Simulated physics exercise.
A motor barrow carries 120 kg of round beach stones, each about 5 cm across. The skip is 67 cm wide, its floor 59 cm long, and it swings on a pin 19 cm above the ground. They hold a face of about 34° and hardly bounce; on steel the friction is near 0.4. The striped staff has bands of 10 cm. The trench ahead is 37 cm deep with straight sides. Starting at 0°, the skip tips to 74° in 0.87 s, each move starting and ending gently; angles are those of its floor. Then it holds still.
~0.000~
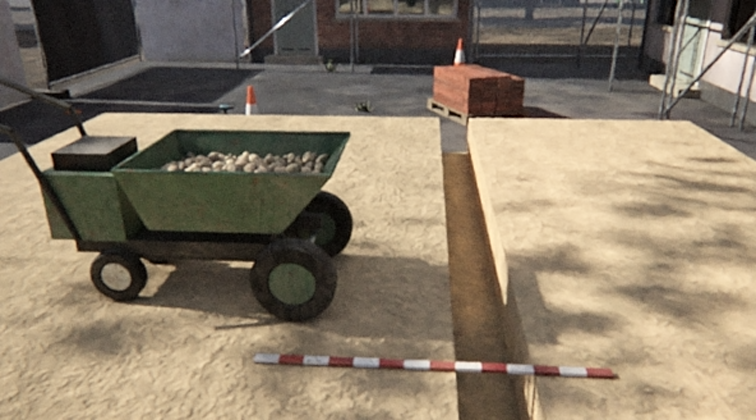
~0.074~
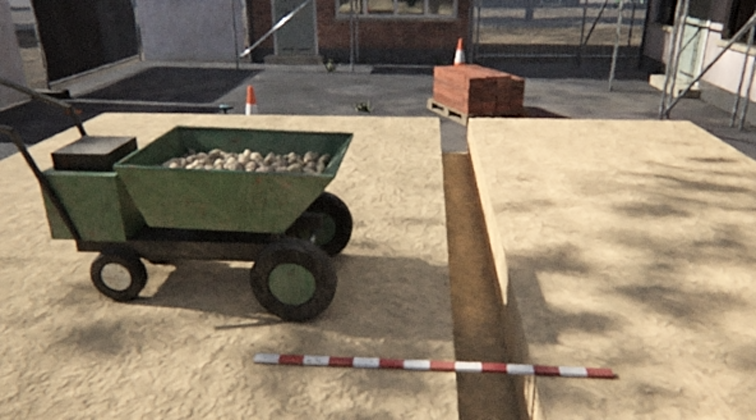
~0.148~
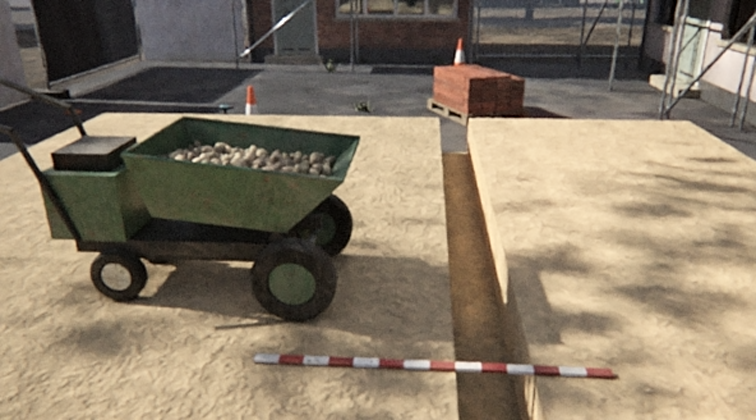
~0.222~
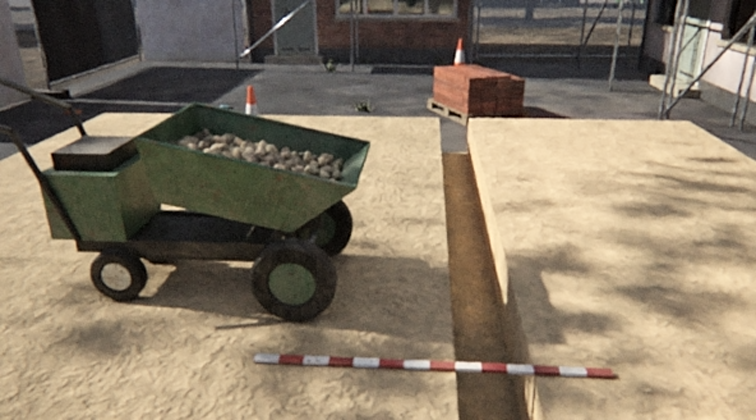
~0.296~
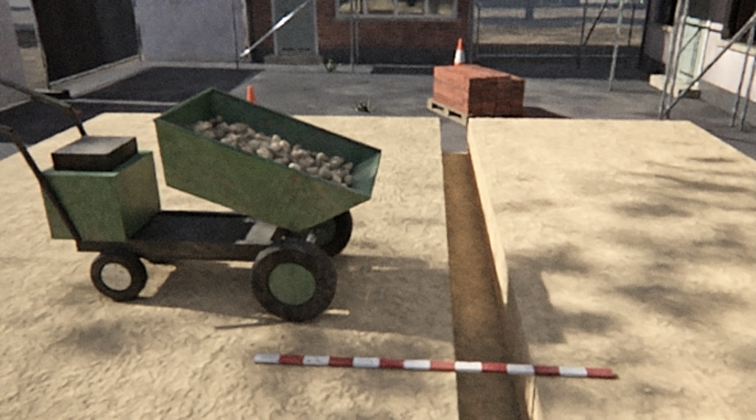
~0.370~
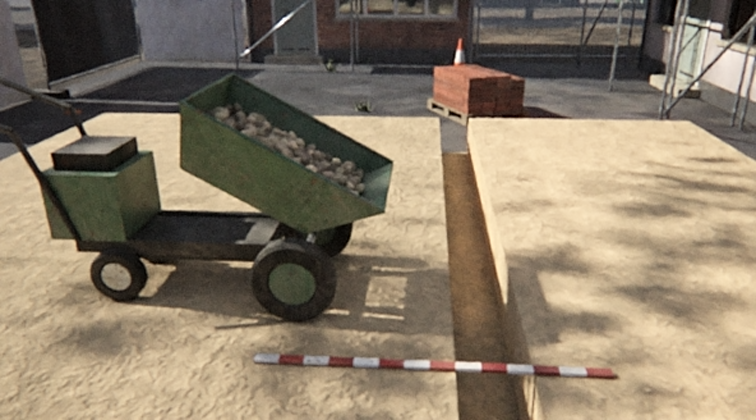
A green motor barrow loaded with round stones stood beside a narrow trench, and its skip tilted steadily toward the right, the back end rising high while the wheels stayed in place.
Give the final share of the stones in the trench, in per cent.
Roughly 89 per cent ends in the trench.
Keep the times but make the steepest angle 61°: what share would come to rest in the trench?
It would be near 85 per cent.
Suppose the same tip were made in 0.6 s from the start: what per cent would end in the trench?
It would be near 90 per cent.
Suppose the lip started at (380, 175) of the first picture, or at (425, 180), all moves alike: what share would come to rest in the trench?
About 70 and 25 per cent.
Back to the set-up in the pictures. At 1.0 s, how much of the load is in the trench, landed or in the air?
Some 30 per cent.
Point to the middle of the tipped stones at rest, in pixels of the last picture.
Their middle is at about (477, 338).
After 0.6 s the floor is at 62°; 100 % in the skip; the foremost stones are at (407, 238).
After 1.0 s the floor is at 74°; 57 % in the skip, 13 % short of the trench, 31 % in the trench; the foremost stones are at (508, 349).
After 1.3 s the floor is at 74°; 9 % in the skip, 14 % short of the trench, 77 % in the trench; the foremost stones are at (519, 337).
After 3.3 s the floor is at 74°; 0 % in the skip, 10 % short of the trench, 89 % in the trench; the foremost stones are at (526, 349).
